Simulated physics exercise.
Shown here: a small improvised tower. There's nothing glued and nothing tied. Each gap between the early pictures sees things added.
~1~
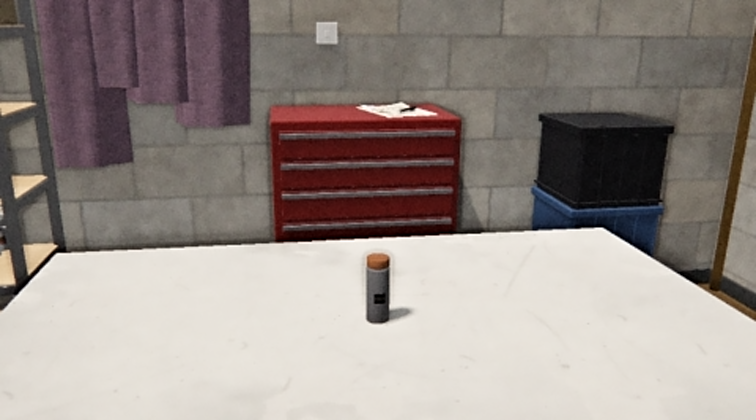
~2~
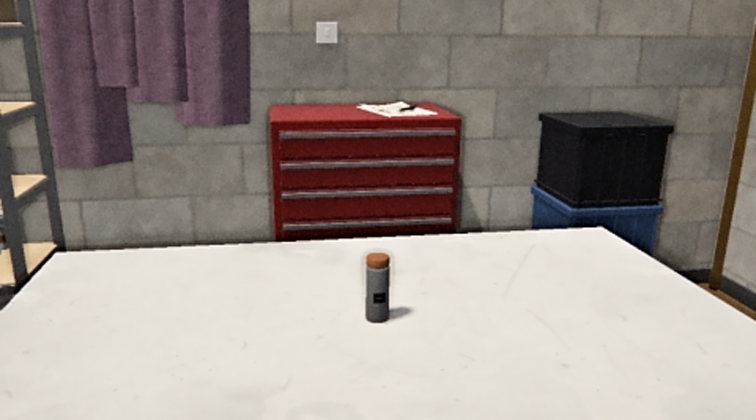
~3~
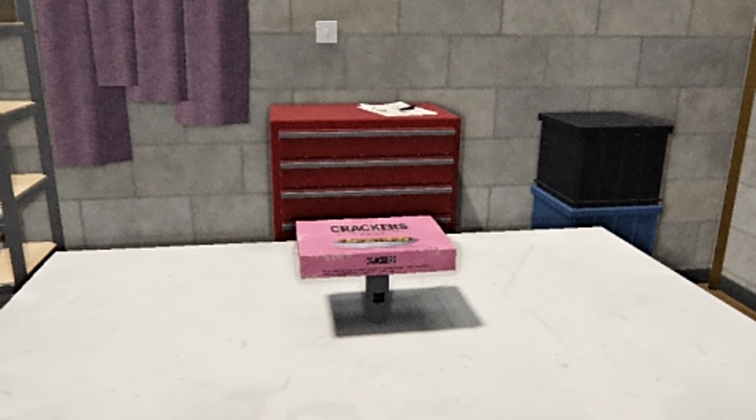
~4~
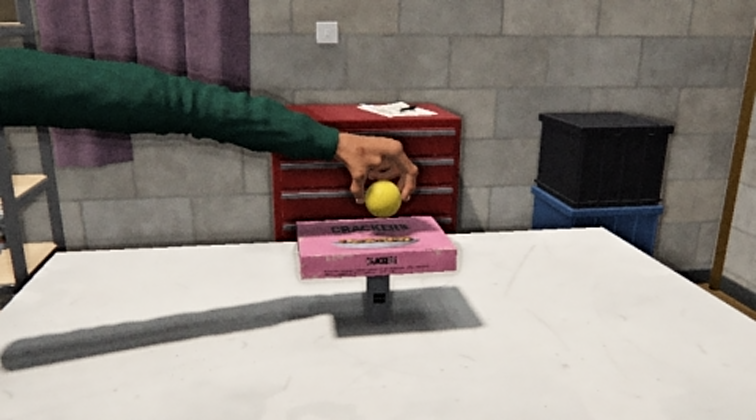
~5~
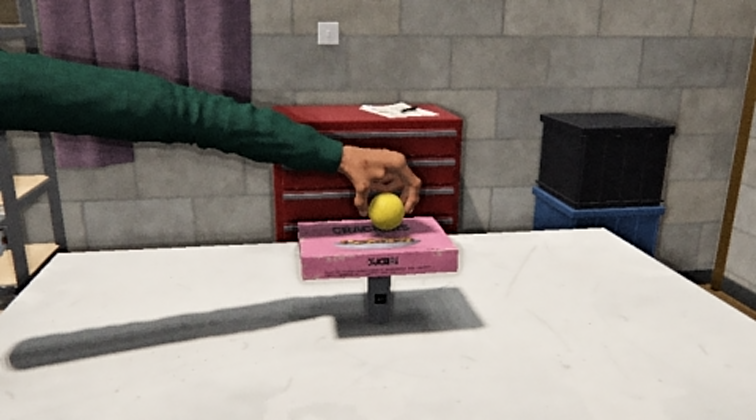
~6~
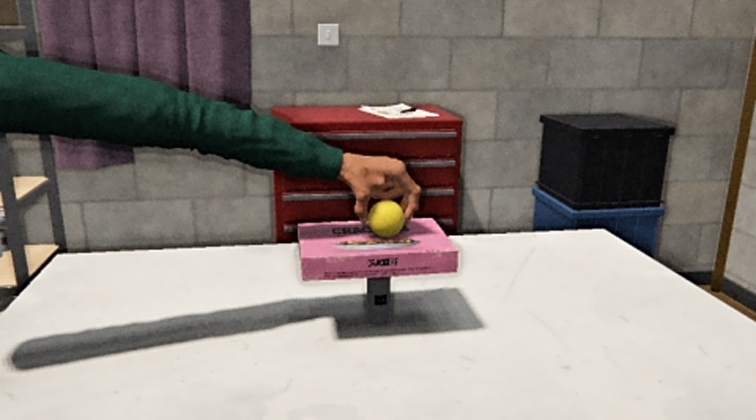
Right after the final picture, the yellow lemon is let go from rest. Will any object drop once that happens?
The stack bears the weight.
Then, 0.30 s on from there, no change.
Then, 0.70 s on from there, yellow lemon resting near (386, 220).
In the end, all 3 unmoved. At the end, from the last picture's camera, yellow lemon near (386, 220). The stack holds.
